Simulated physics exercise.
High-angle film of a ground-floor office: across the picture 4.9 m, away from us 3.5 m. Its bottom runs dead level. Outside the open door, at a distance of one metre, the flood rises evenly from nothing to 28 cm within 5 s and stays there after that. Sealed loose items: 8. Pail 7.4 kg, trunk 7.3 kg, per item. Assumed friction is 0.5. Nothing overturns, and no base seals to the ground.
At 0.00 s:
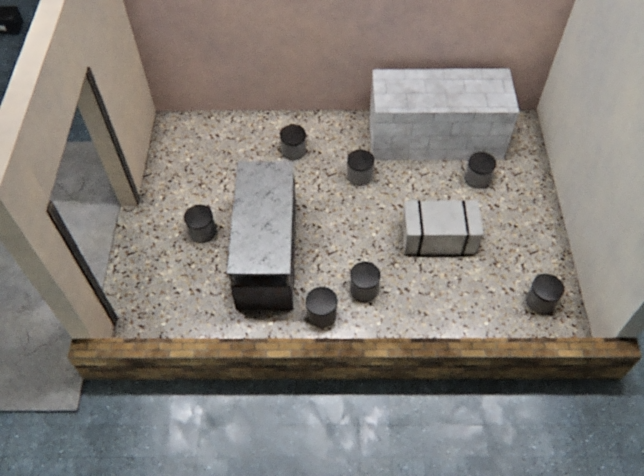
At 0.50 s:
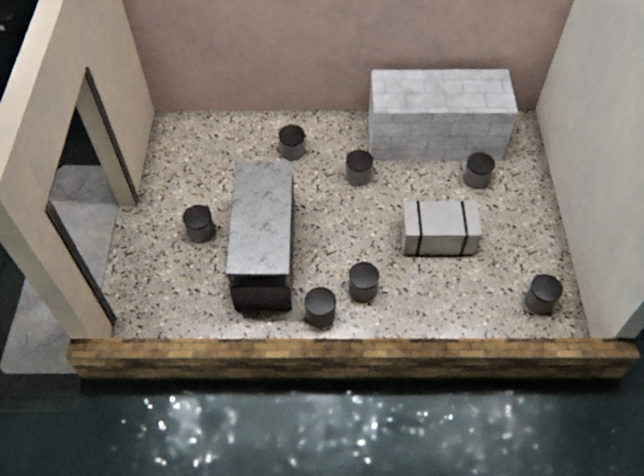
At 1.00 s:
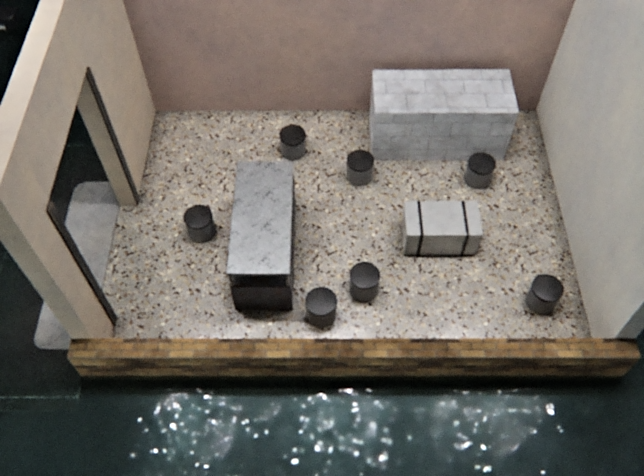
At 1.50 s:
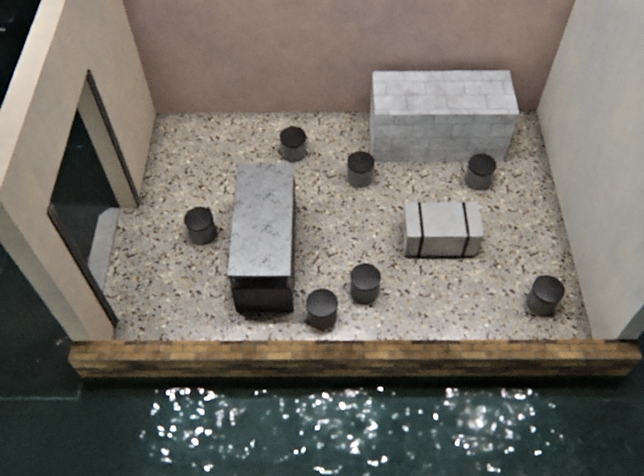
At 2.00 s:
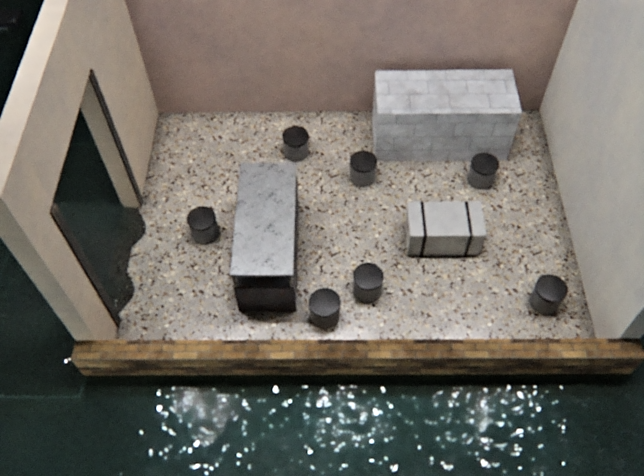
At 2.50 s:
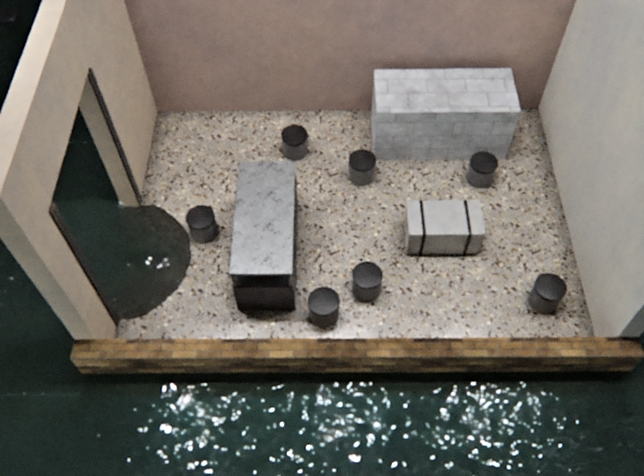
In this clip, dark water spreads outside an office seen from above, covering the pale ground beyond the open doorway on the left, then passes through it and forms a rounded pool on the speckled floor while the furniture stays still.
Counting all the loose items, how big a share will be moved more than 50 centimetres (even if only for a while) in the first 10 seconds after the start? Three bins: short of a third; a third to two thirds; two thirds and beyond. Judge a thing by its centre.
By my guess the moved share will stay in the one-to-two-thirds span.
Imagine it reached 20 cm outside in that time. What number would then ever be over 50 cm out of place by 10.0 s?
The answer would then be 1.
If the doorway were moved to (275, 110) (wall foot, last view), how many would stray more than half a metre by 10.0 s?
In that case the number is 7.
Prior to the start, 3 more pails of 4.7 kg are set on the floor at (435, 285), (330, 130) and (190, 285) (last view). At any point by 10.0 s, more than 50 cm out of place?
First stays within it, second exceeds it, third exceeds it.
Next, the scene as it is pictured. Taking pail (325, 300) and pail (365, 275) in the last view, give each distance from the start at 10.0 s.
In turn: 30 cm, 0 cm.
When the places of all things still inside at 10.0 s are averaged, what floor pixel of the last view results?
Mean floor pixel: About (404, 225).
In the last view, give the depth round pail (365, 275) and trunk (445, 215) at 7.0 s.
Some 1 cm at the first, some 1 cm at the second.
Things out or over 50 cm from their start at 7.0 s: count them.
By that point, 1.
After 3.5 s 0 of 8 are over 50 cm from their spots; 0 afloat.
After 4.5 s 1 of 8 are over 50 cm from their spots; 0 afloat.
After 7.0 s 1 of 8 are over 50 cm from their spots; 1 afloat.
After 10.0 s 4 of 8 are over 50 cm from their spots, and 4 have been at some point; 2 afloat.
